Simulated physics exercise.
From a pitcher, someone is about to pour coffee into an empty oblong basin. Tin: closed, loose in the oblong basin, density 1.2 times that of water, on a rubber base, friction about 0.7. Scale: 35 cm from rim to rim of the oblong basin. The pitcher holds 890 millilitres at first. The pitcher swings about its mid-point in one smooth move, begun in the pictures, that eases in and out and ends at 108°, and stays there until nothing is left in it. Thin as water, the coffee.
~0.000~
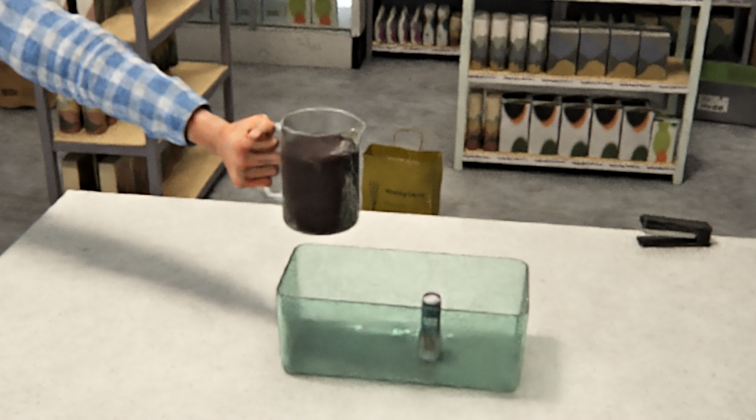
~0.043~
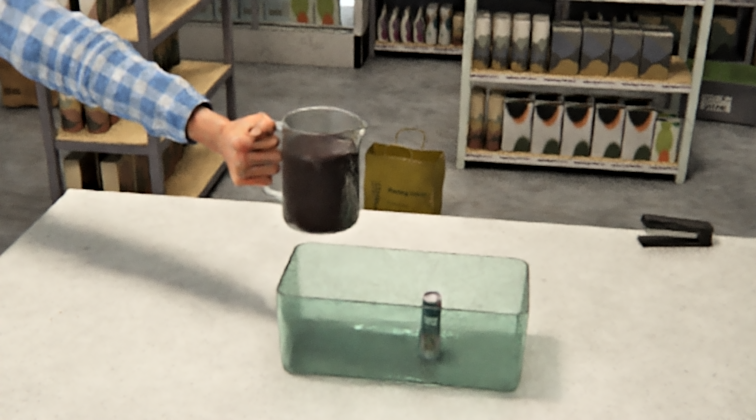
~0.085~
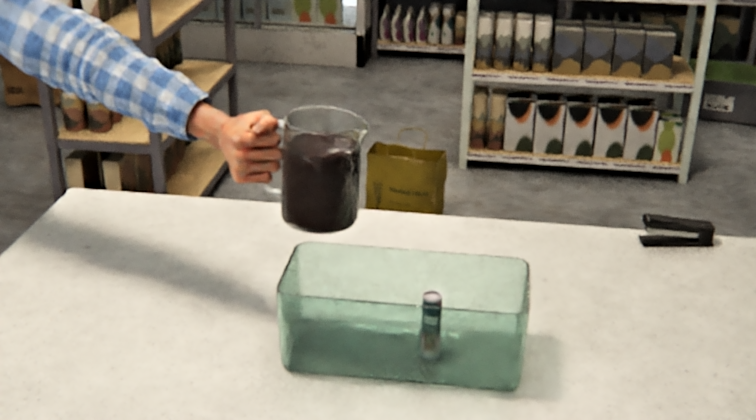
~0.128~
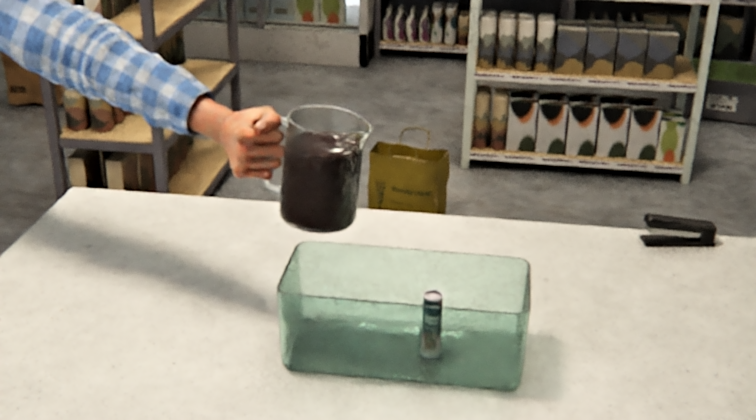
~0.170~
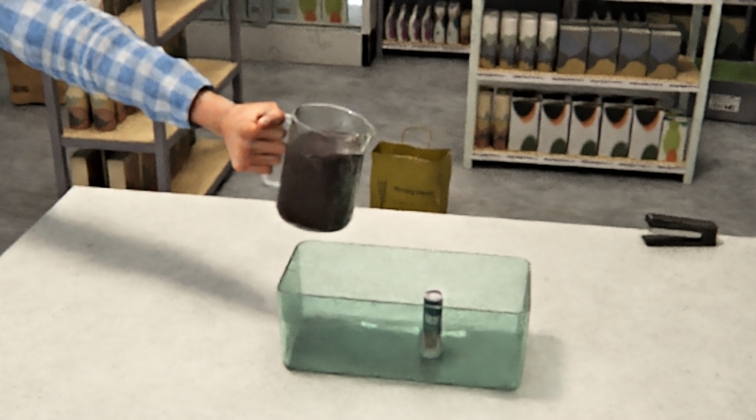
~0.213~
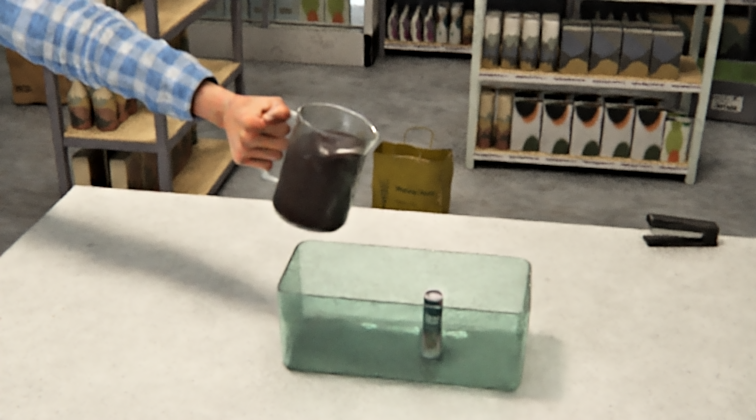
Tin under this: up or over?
It keels over.
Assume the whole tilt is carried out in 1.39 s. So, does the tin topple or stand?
The tin would overturn.
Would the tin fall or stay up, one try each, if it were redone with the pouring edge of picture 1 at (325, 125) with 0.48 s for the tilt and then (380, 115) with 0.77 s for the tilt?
The tin stays vertical the first time and stays vertical the second time.
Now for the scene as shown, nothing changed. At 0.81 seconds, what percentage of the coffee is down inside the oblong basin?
Around 40 parts in a hundred.
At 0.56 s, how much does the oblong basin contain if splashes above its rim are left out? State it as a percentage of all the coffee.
I'd estimate some 1 percent of the liquid.
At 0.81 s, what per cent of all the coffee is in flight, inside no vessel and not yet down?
Estimate: Around 24 per cent.
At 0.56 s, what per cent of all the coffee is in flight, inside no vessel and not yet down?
Some 12 per cent.
Then, 0.56 s in, the tilt is 78° and 87 per cent is still to pour; the tin stands where it began.
Then, 0.81 s in, the tilt is 107° and 36 per cent is still to pour; the tin stands where it began.
Then, 1.07 s in, the tilt is 108° and 6 per cent is still to pour; the tin lies on its side.
Then, 1.36 s in, the tilt is 108° and 0 per cent is still to pour; the tin lies on its side.
Finally, the tin lies on its side.
